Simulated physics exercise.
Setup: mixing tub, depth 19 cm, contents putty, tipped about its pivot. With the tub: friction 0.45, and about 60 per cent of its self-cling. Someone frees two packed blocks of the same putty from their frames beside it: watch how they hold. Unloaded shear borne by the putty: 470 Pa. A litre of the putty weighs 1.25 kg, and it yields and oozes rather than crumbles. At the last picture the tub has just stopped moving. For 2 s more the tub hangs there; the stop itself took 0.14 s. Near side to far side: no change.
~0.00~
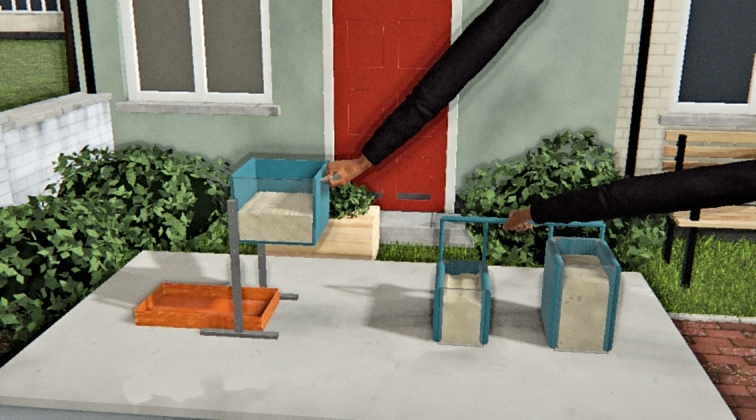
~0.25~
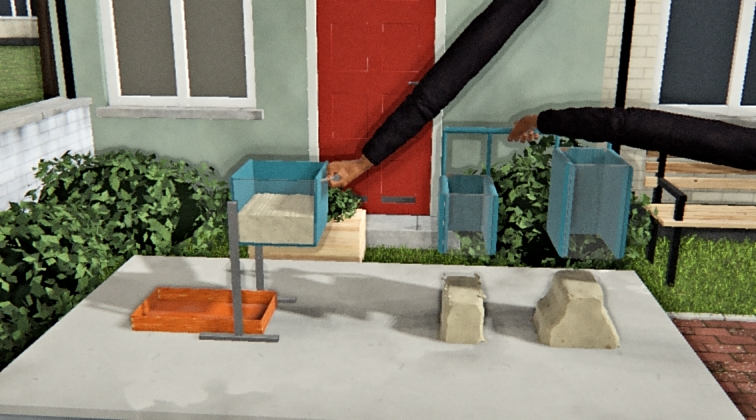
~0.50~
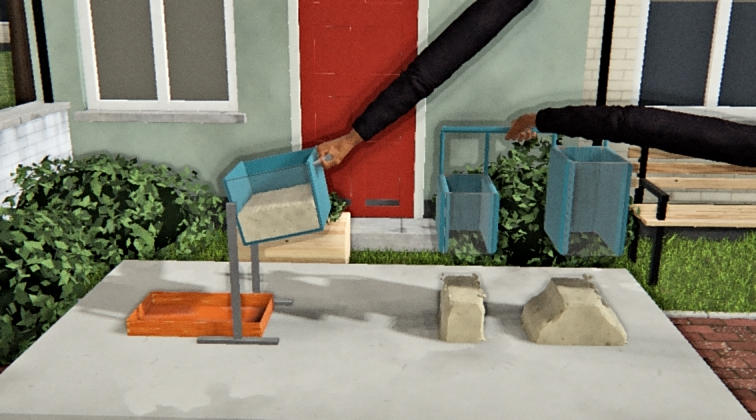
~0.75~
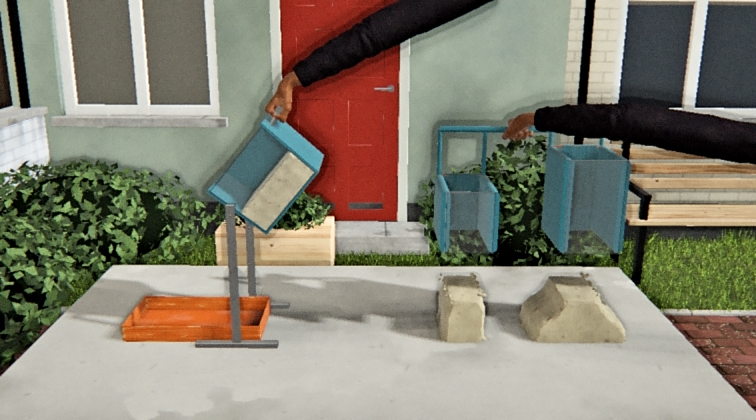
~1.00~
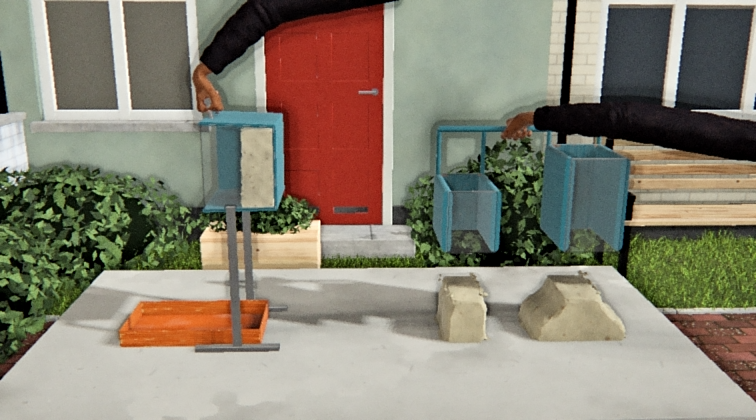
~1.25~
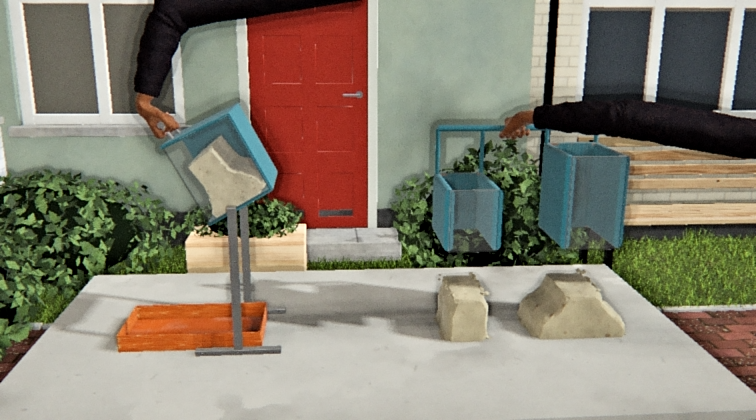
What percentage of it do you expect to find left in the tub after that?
About 0 percent is left in the tub.
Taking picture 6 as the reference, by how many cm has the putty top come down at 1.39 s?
Around 9 cm below its level in the last picture.
After 1.39 s, the tub is at 118 degrees and holds 41 %.
After 1.56 s, the tub is at 118 degrees and holds 0 %.
After 1.73 s, the tub is at 118 degrees and holds 0 %.
After 1.90 s, the tub is at 118 degrees and holds 0 %.
After 3.25 s, at the end, the tub is at 118 degrees and holds 0 %.
